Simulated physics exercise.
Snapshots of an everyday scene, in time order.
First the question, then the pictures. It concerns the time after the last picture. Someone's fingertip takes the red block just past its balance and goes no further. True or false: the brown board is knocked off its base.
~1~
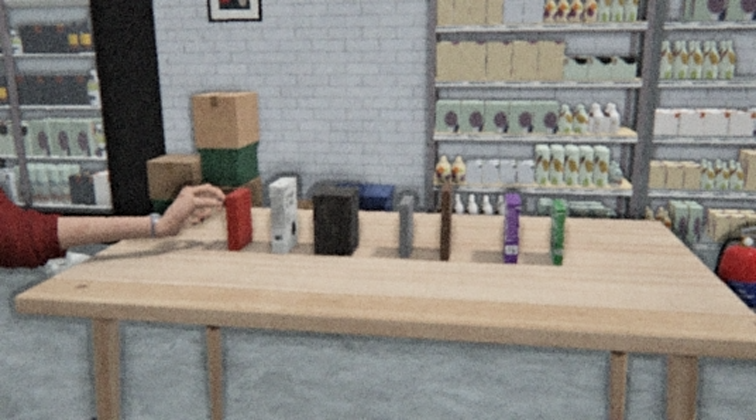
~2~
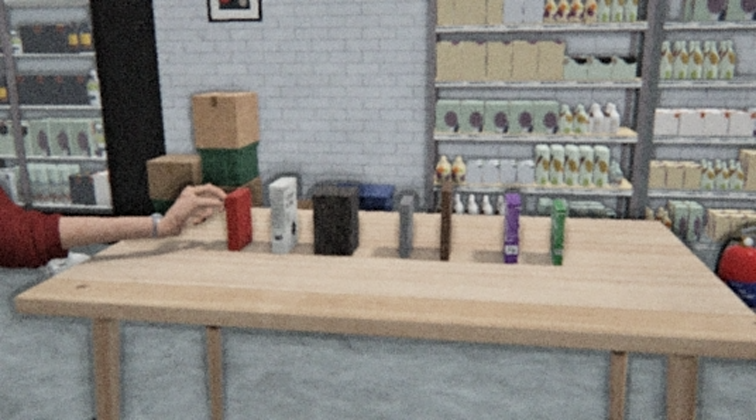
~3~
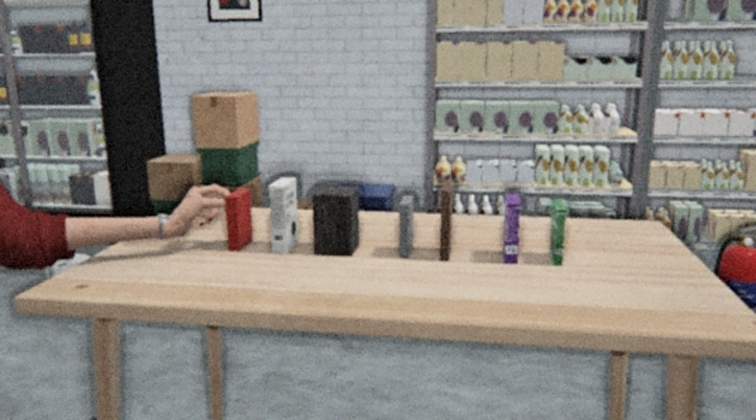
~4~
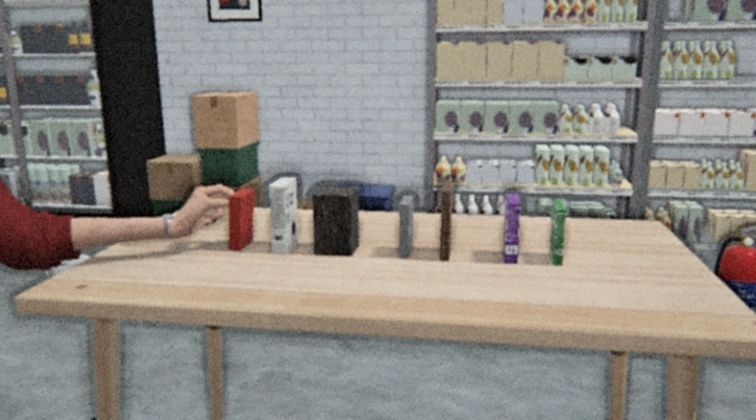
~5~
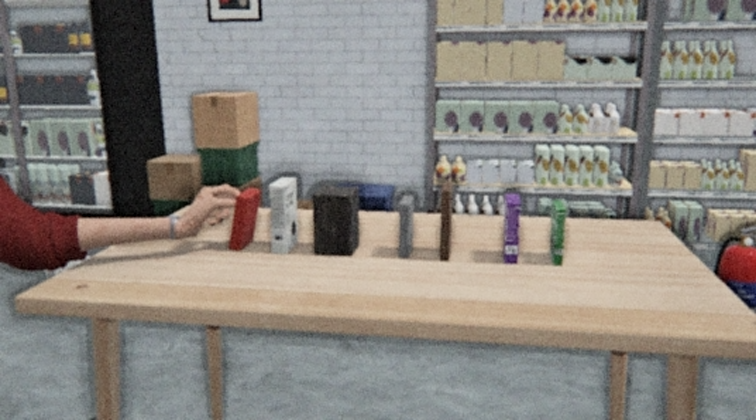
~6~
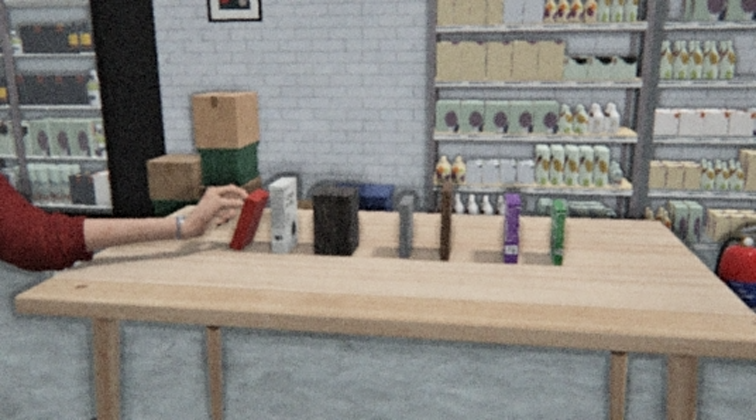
False.
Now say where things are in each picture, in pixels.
The first frame shows brown board (446, 221); white packet (284, 215).
The second frame shows black block (337, 221); grey block (406, 227).
The third frame shows white packet (284, 215); purple packet (511, 228).
The fourth frame shows red block 4° over; black block (337, 221); grey block (406, 227).
The fifth frame shows red block 12° over; white packet (284, 215); purple packet (511, 228).
The sixth frame shows red block 22° over; brown board (446, 221); black block (337, 221).
Then, 0.10 s on from there, red block 38° over.
Then, 0.30 s on from there, red block 56° over; white packet turned 23° from how it was put.
Then, 1.20 s on from there, red block 59° over; white packet turned 23° from how it was put.
Then, 1.70 s on from there, red block 90° over; white packet turned 22° from how it was put.
In the end, left askew, white packet; the other 4 unmoved. At the end, from the last picture's camera, brown board near (446, 221).
